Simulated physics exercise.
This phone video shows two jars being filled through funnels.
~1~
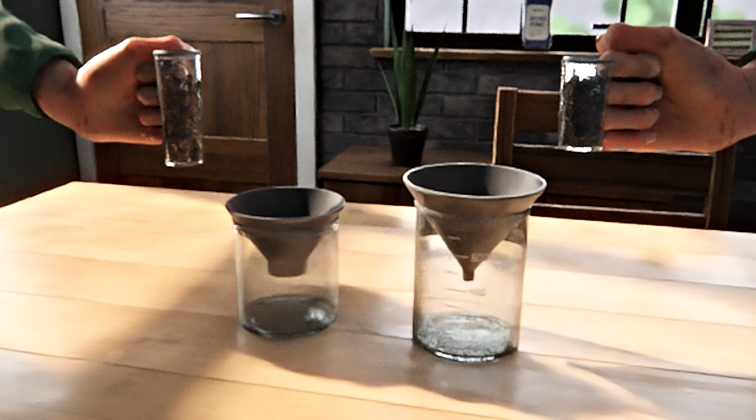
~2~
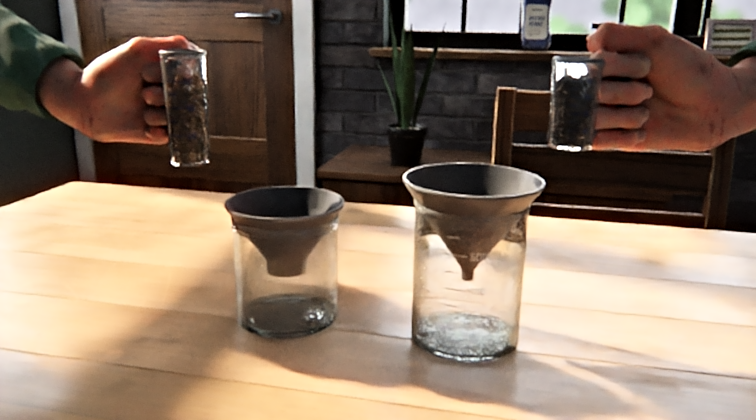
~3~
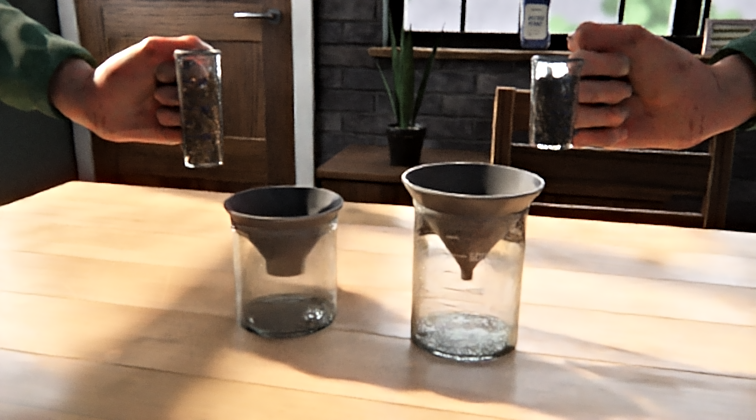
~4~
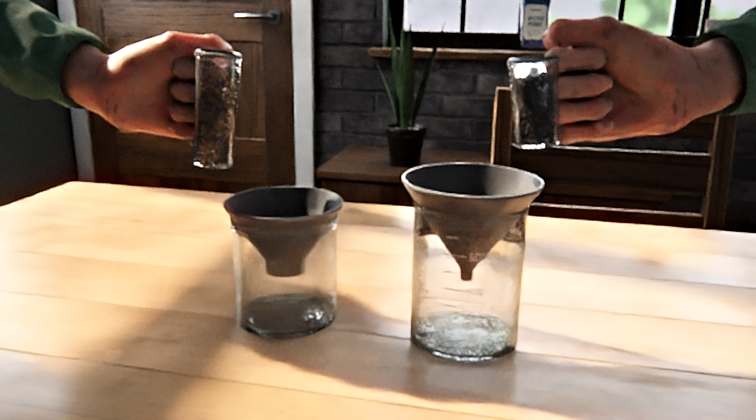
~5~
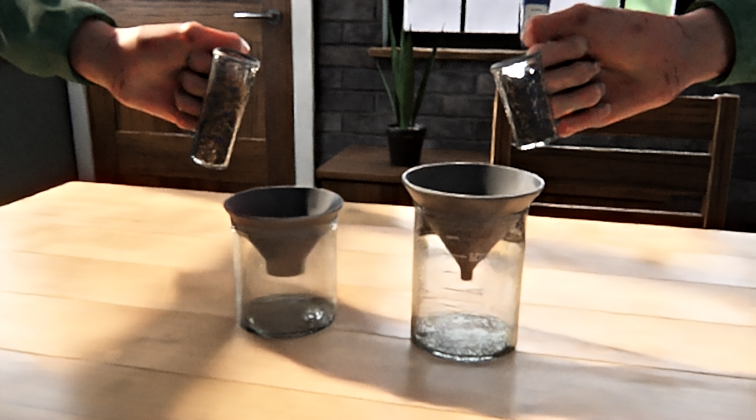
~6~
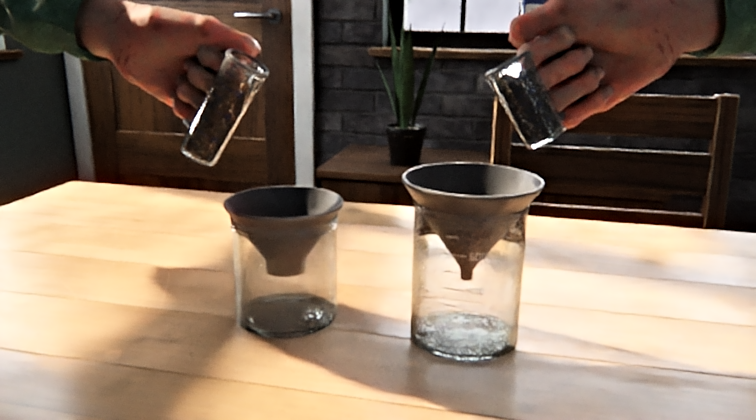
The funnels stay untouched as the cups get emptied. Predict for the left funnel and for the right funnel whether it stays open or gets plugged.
Outcome: Left: Open. Right: Plugged.
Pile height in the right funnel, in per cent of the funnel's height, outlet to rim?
The level is roughly 60 percent.
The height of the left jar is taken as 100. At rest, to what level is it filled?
Reading: Around 15 %.
Then, 0.22 s past the last view, left, all still in the cup; right, all still in the cup.
Then, 0.49 s past the last view, left, all still in the cup; right, all still in the cup.
Then, 0.78 s past the last view, left, most still in the cup, a small part in or over the funnel; right, most still in the cup, about a quarter in or over the funnel, a stray few down in the jar.
Finally, left, all down in the jar; right, nearly all stuck in the funnel, a stray few down in the jar.
